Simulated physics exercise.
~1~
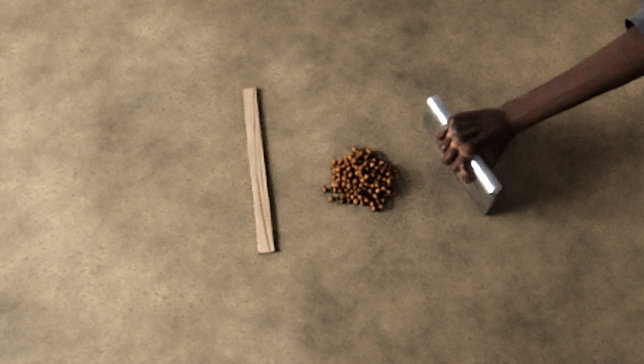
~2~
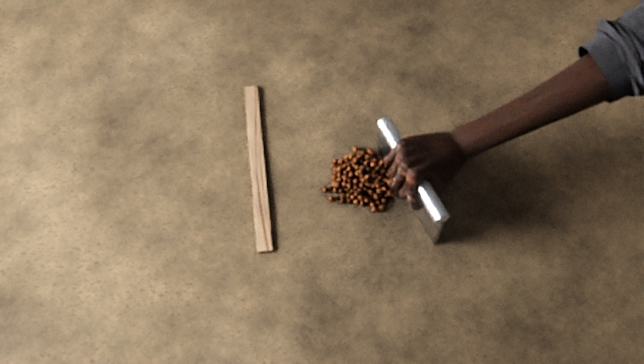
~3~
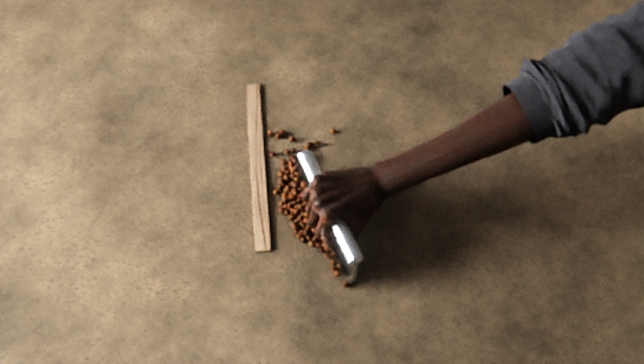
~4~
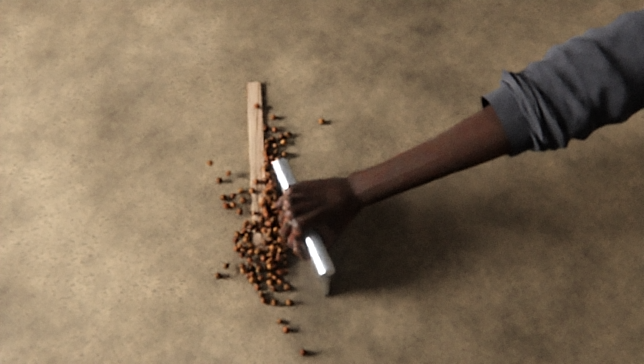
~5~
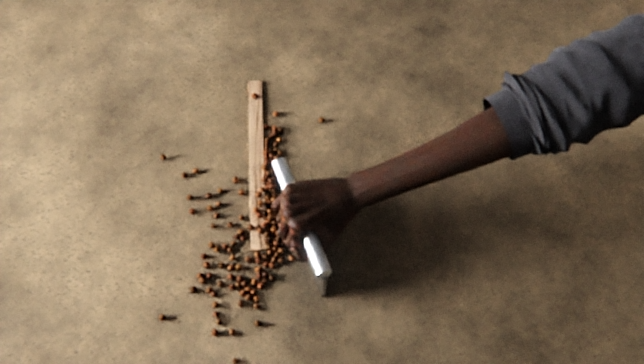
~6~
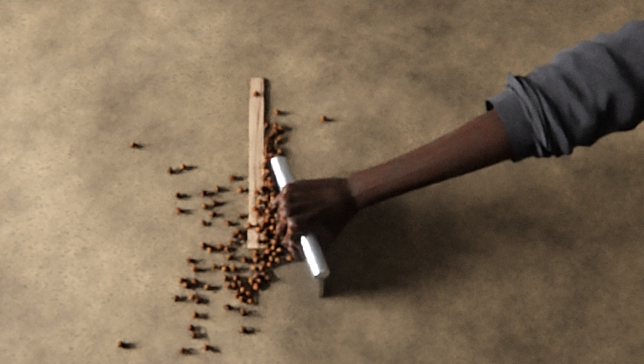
On a mottled brown surface, a hand in a grey sleeve pushes a metal scraper leftwards into a heap of small brown balls, driving them against a fixed wooden strip. The scraper stops beside it, with some balls at the strip and most scattered elsewhere, many beyond its lower end.
